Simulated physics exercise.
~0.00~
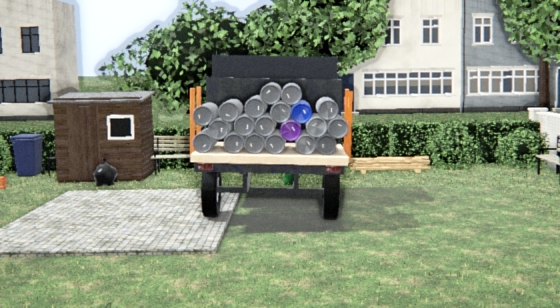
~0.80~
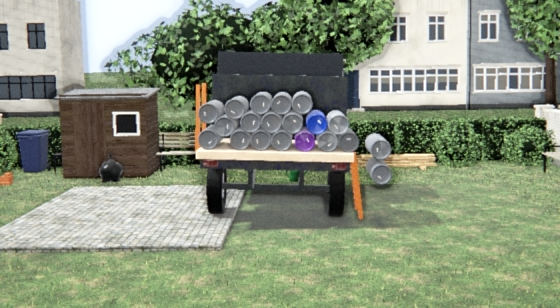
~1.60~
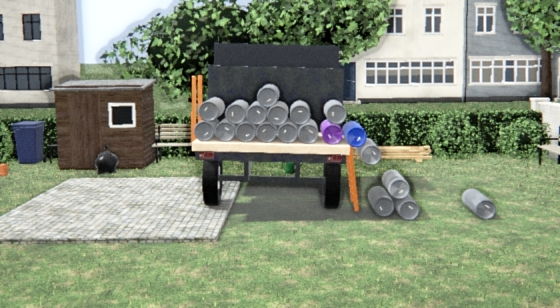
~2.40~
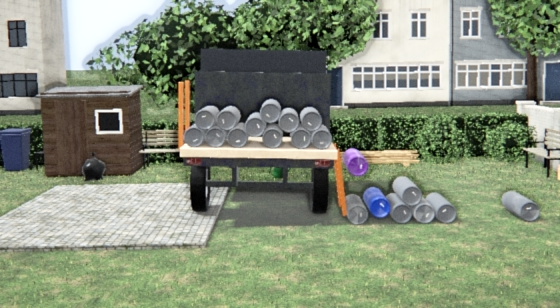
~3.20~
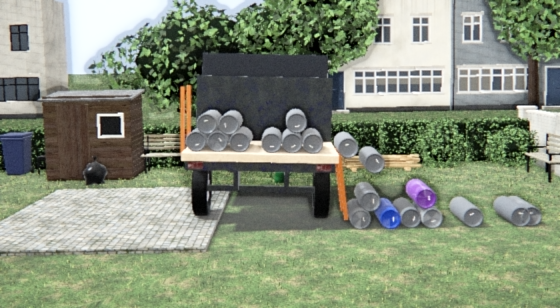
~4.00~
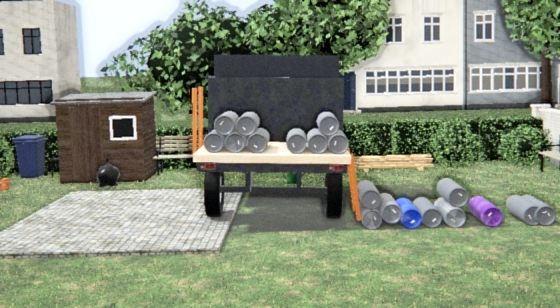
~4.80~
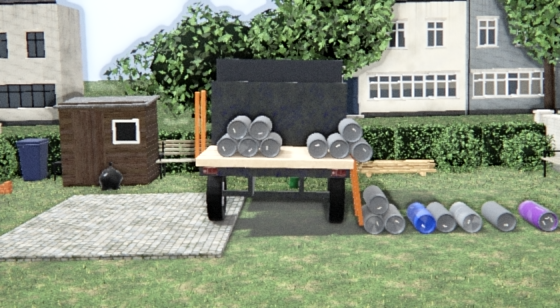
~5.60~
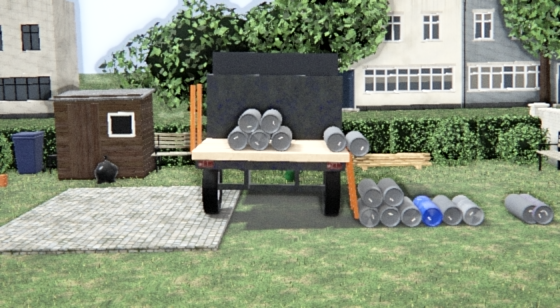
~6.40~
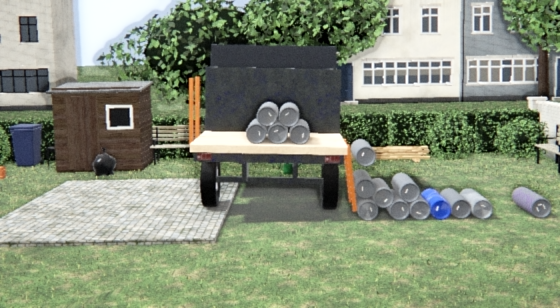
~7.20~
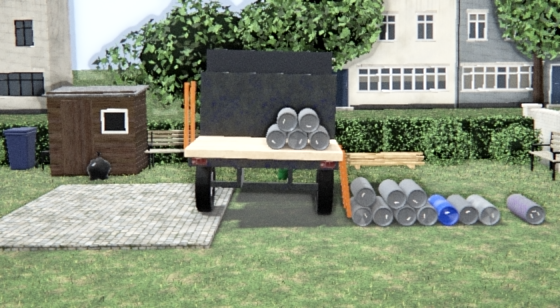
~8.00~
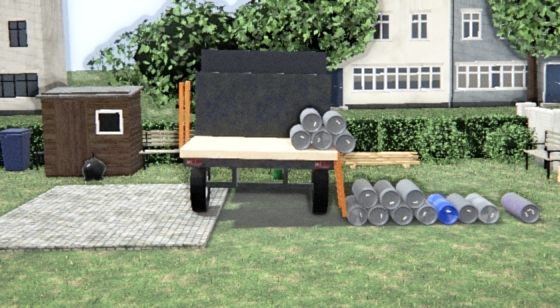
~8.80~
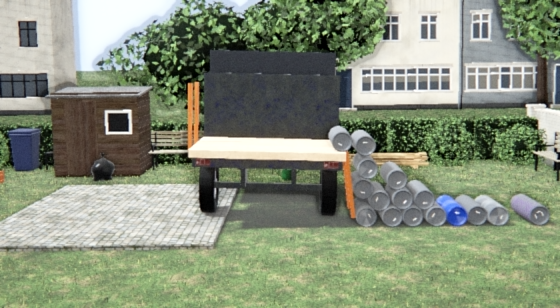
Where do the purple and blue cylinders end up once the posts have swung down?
Both leave the deck over its right edge and end up on the grass to the right, with the blue one in the row of grey cylinders and the purple one farther out.
Grey gas cylinders, with one purple and one blue among them, sit stacked on the back of a parked flatbed trailer on a lawn. The orange posts on the right swing down, and the cylinders on that side start rolling off onto the grass. The purple and blue ones follow, dropping over the right edge, and the purple one rolls farther out. The pile splits into two groups, and the right one empties first. The remaining cylinders then roll across the deck, leaving it almost bare, with one at the right edge above a heap on the grass.
